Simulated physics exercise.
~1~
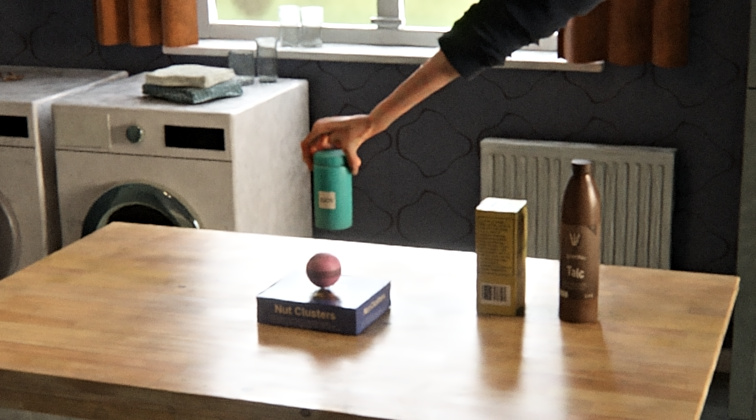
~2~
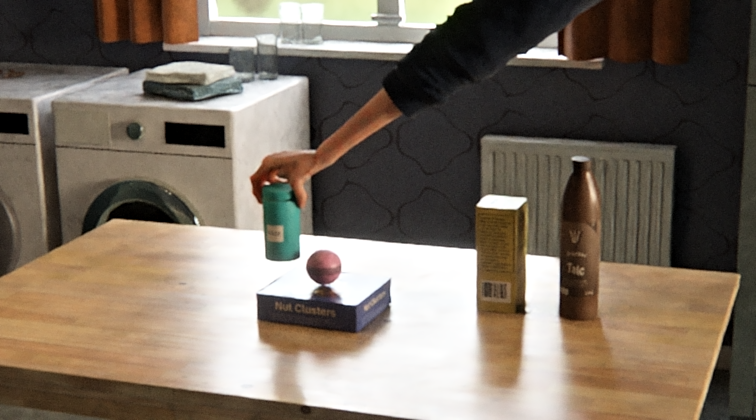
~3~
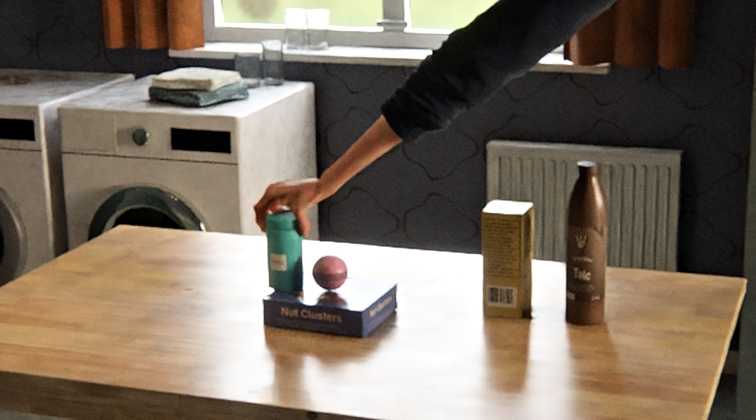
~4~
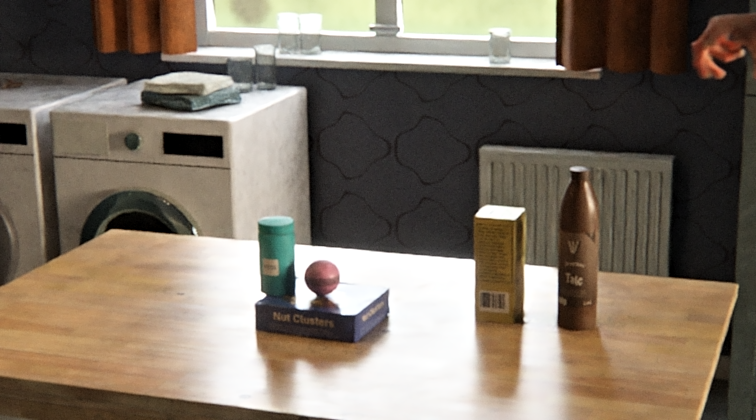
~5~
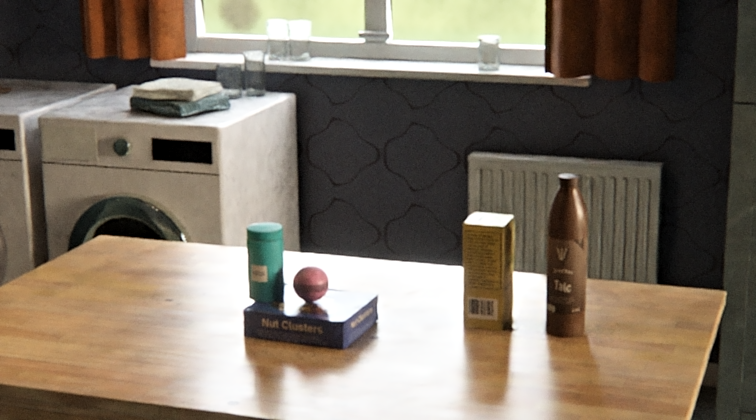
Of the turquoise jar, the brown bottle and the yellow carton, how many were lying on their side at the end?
None of them were lying on their side; the jar, the bottle and the carton were all still upright at the end.
